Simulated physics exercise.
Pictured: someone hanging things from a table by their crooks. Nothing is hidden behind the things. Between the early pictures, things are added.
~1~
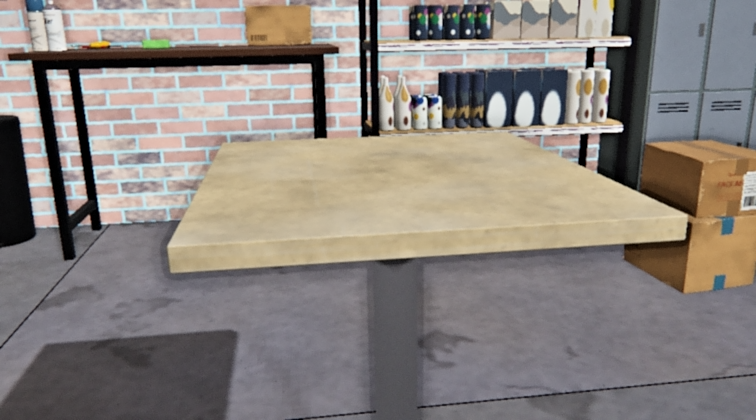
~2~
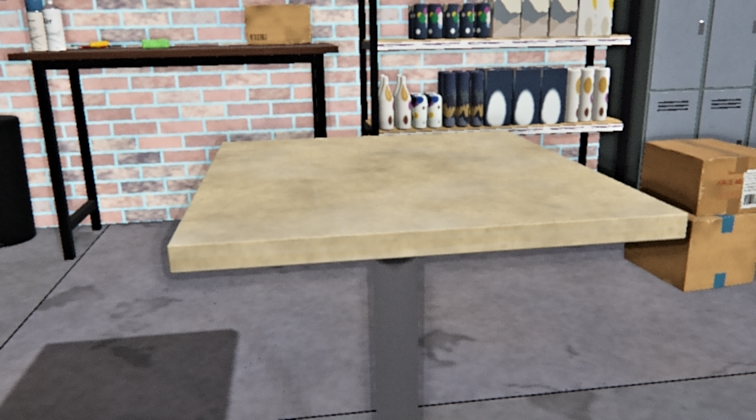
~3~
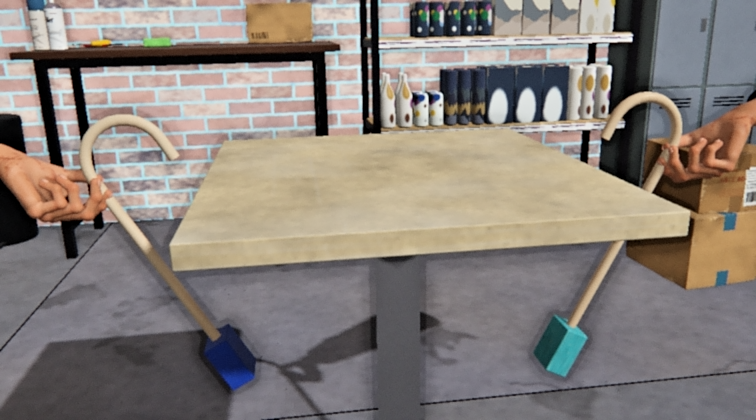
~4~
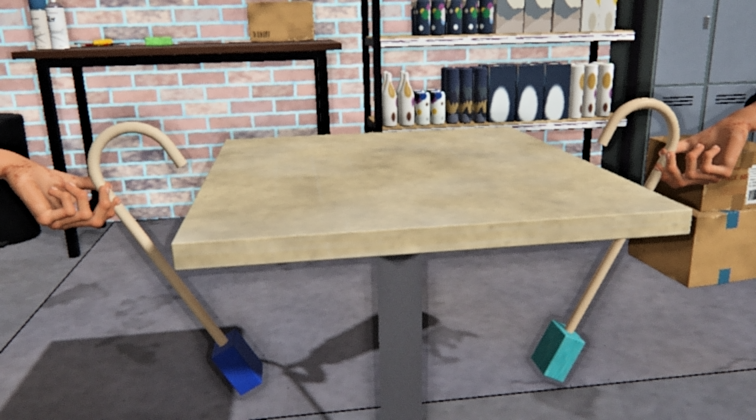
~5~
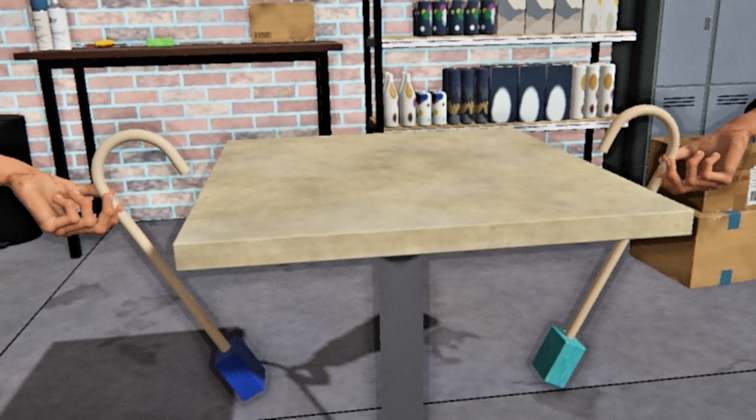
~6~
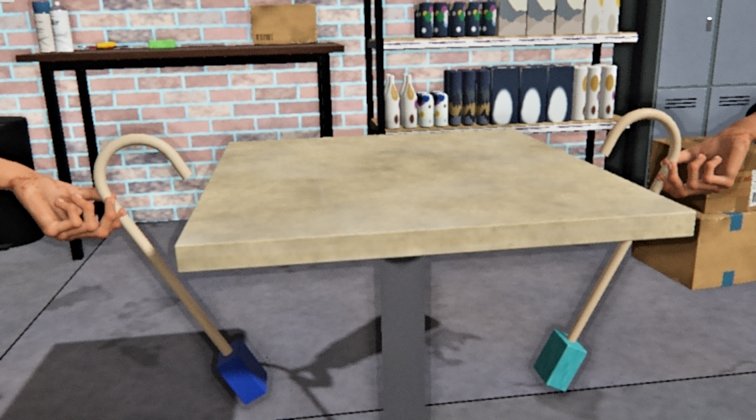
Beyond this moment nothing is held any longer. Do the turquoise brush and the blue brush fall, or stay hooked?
Outcome: The turquoise brush leaves the table, the blue brush leaves the table.
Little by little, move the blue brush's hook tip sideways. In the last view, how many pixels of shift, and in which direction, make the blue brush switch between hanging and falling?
Rightward, near 24 pixels.
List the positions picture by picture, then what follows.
In the first picture, table (395, 179).
In the second picture, table (395, 178).
In the third picture, still on the way; turquoise brush (592, 232); table (396, 176).
In the fourth picture, still on the way; blue brush (198, 255); table (398, 175).
In the fifth picture, still on the way; turquoise brush (590, 244); table (399, 176).
In the sixth picture, in place, still held; turquoise brush (591, 247); blue brush (202, 266); table (401, 177).
Then, 0.36 s past the last view, turquoise brush come down; blue brush come down.
Then, 0.58 s past the last view, turquoise brush in the air; blue brush in the air.
Finally, the turquoise brush slips off; the blue brush slips off.
